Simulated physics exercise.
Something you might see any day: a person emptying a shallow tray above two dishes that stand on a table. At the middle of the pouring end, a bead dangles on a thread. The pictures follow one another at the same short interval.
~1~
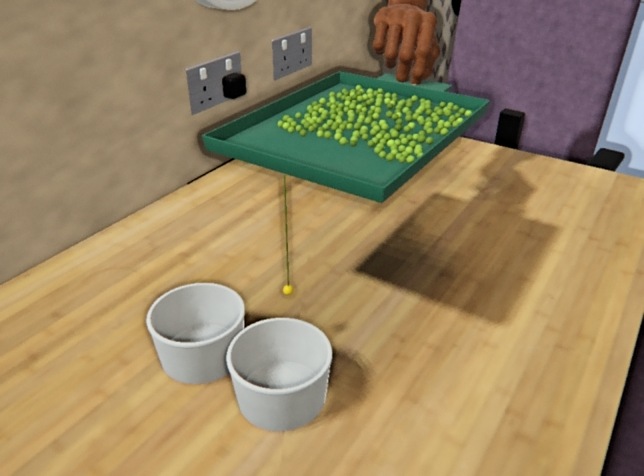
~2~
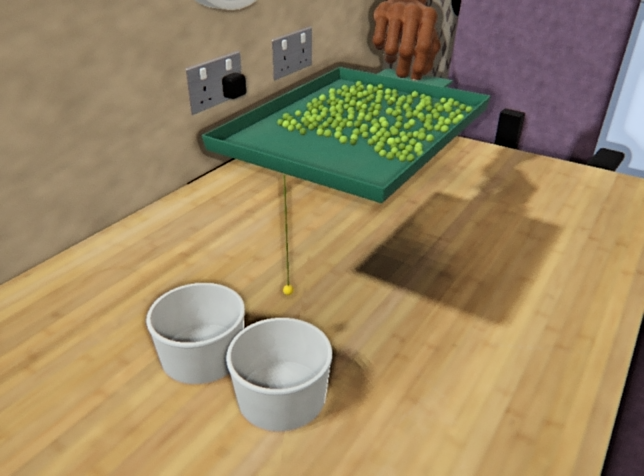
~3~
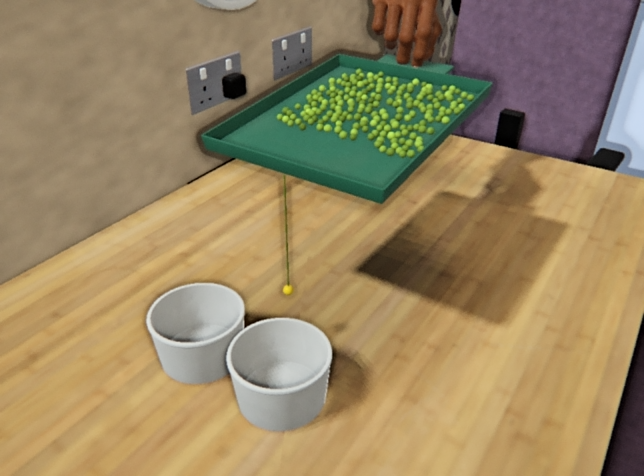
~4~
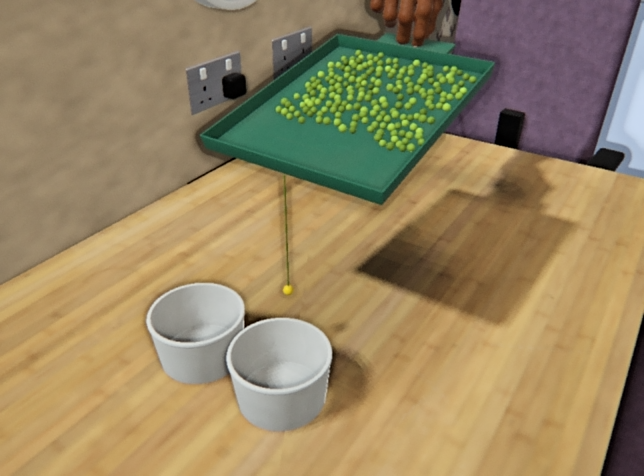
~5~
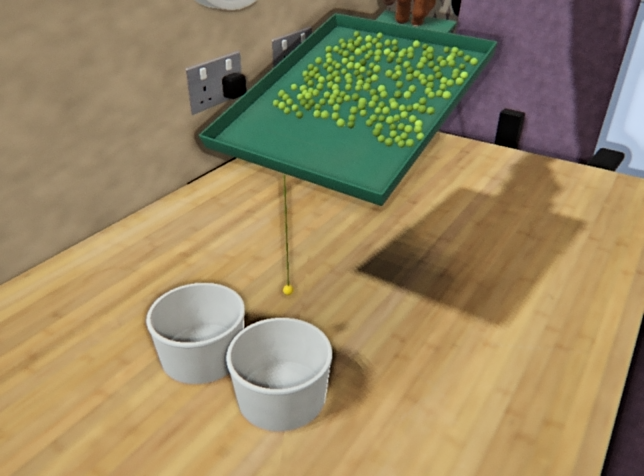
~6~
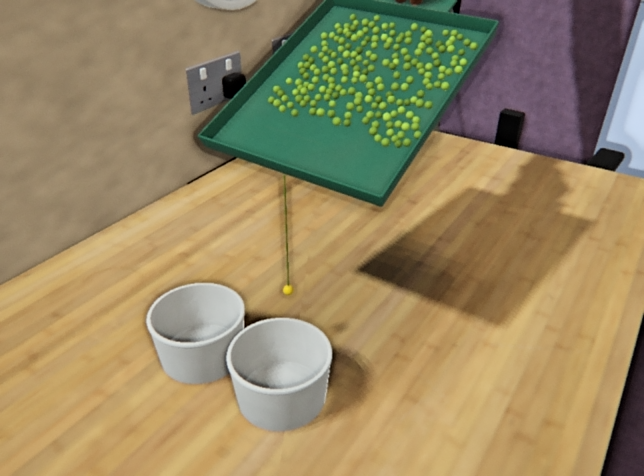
The clip shows a hand raising the far end of a green tray of small round green peas above two white dishes on a wooden table, the tray tilting steadily steeper as the peas begin shifting and spreading across it.
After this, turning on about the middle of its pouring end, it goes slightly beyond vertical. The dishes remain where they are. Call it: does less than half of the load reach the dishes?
No.
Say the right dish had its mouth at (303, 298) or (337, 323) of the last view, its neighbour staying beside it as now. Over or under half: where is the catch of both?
With the first shift the pair saves less than a half; with the second, less than a half.
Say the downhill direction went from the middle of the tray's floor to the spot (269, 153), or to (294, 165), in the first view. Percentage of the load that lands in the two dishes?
In turn 40 and 70 in a hundred.
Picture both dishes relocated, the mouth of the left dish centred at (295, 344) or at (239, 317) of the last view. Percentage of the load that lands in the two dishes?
It works out to 60 percent and then 80 percent.
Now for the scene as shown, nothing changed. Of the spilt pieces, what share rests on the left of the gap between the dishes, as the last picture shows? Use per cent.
I make it about 20 percent or so.
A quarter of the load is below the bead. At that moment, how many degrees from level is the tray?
About 75 degrees.
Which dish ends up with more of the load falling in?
Result: The right of the two takes it.
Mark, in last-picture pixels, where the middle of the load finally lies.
Near (278, 391), more or less.
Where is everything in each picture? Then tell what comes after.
The first frame shows corners of the pouring end (205, 135) and (383, 186), level; middle of the load (370, 118), dried peas; left dish (166, 356); right dish (250, 402); bead on its thread (289, 290).
The second frame shows corners of the pouring end (205, 135) and (383, 187), level; middle of the load (370, 115).
The third frame shows corners of the pouring end (204, 135) and (382, 188), tipped barely, level across its low end; middle of the load (370, 106).
The fourth frame shows corners of the pouring end (203, 135) and (381, 190), tipped a little, level across its low end; middle of the load (370, 93).
The fifth frame shows corners of the pouring end (202, 135) and (381, 192), tipped clearly, level across its low end; middle of the load (369, 81).
The sixth frame shows corners of the pouring end (201, 135) and (380, 194), tipped clearly, level across its low end; middle of the load (365, 72), almost all on the move; left dish (166, 356); right dish (250, 402).
Just after the last frame, tray tipped steeply; roughly two thirds on the tray; just a few in the right dish; roughly a quarter in the air.
A moment on, tray tipped past a quarter turn; roughly half on the tray; roughly a quarter in the right dish; about a tenth in the left dish; about a tenth outside both; about a tenth in the air.
Further on, tray tipped past a quarter turn; roughly half in the right dish; roughly a quarter in the left dish; roughly a third outside both; just a few in the air.
When it is over, tray tipped past a quarter turn; roughly half in the right dish; about a tenth in the left dish; roughly a third outside both.
